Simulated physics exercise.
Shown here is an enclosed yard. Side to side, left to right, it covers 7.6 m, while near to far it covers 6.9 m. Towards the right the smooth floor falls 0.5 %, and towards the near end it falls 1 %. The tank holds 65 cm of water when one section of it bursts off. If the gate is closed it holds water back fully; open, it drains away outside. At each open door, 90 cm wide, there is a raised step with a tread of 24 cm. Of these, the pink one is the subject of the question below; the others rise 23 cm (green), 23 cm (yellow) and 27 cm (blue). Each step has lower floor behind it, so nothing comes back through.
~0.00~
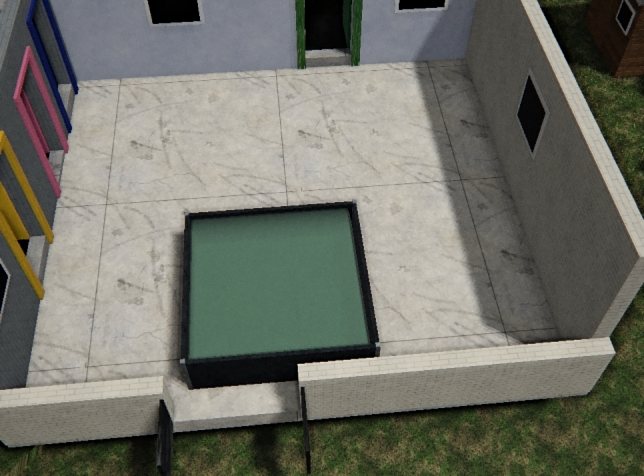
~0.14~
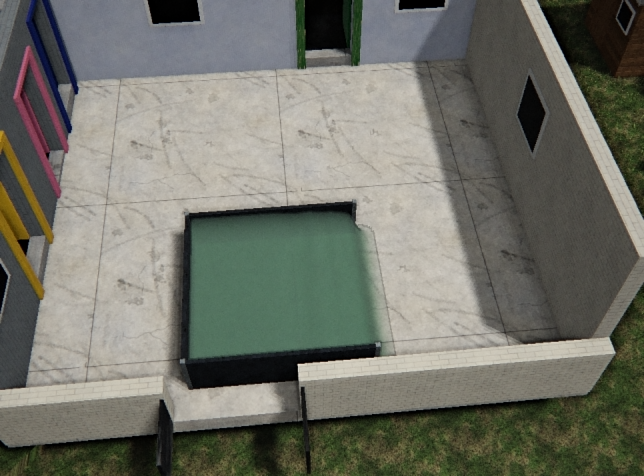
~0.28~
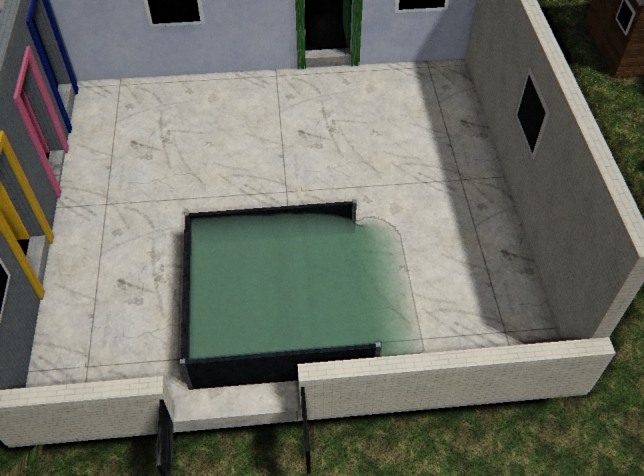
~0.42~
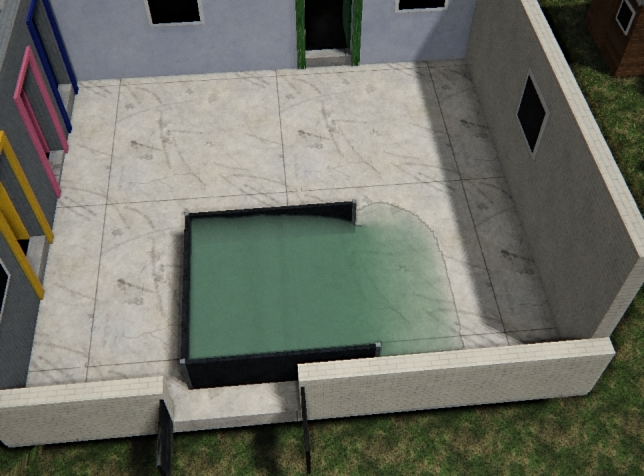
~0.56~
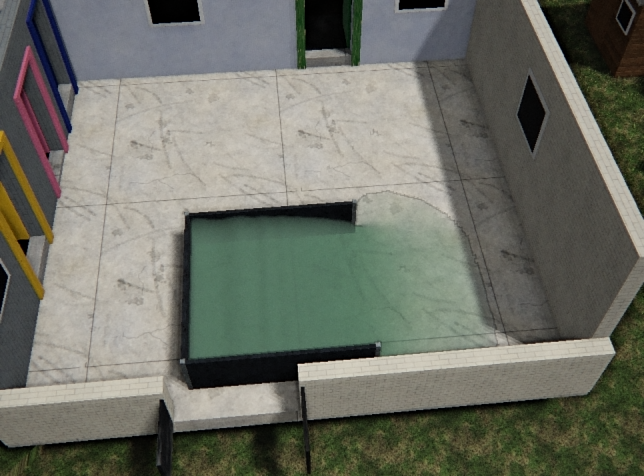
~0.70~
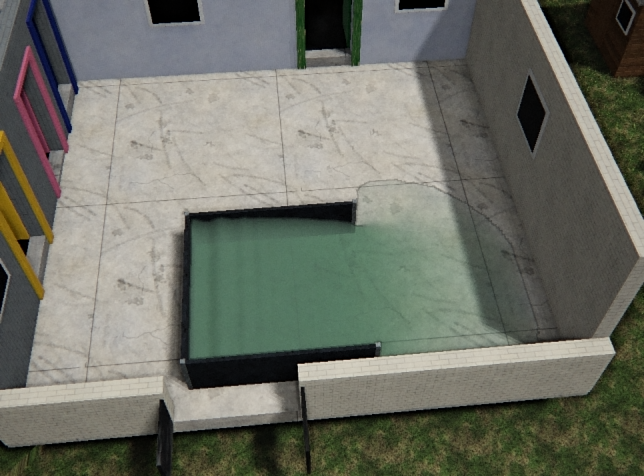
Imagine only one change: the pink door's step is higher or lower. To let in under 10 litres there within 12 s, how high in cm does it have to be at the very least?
At least roughly 8.5 cm.
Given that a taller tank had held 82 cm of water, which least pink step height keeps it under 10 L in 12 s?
It would take a step of about 12.0 cm.
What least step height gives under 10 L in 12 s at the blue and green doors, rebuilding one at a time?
About 14.5 cm at blue and about 13.5 cm at green.
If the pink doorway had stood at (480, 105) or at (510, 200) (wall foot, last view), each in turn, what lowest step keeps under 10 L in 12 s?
Minimums: About 15 cm and 27 cm.
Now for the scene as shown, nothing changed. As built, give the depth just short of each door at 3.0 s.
At the green door the depth is 0 cm, at yellow 0 cm, at blue 0 cm and at pink 0 cm.
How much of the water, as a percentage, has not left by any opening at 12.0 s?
What remains is some 96 per cent of the water.
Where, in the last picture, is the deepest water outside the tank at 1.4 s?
Around (558, 371).
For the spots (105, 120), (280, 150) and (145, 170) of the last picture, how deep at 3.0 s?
Close to 0, 0 and 0 cm, one after the other.
After 1.4 s water covers 25 % of the floor, deepest (52 cm) near (558, 371); it has not reached the pink door.
After 3.0 s water covers 30 % of the floor, deepest (40 cm) near (558, 371); it has not reached the pink door.
After 12.0 s water covers 100 % of the floor, deepest (18 cm) near (558, 371); 7 cm at the pink door, 6 litres in over its 9 cm step.
At the pink door as built, the water arrived by 6.8 s and peaked near 11 cm at 7.8 s.
Run again over the same 12 s with other heights there, 19 litres in over 7 cm, 4 litres over 9.5 cm. The limit of 10 litres is kept from about 8.5 cm up.
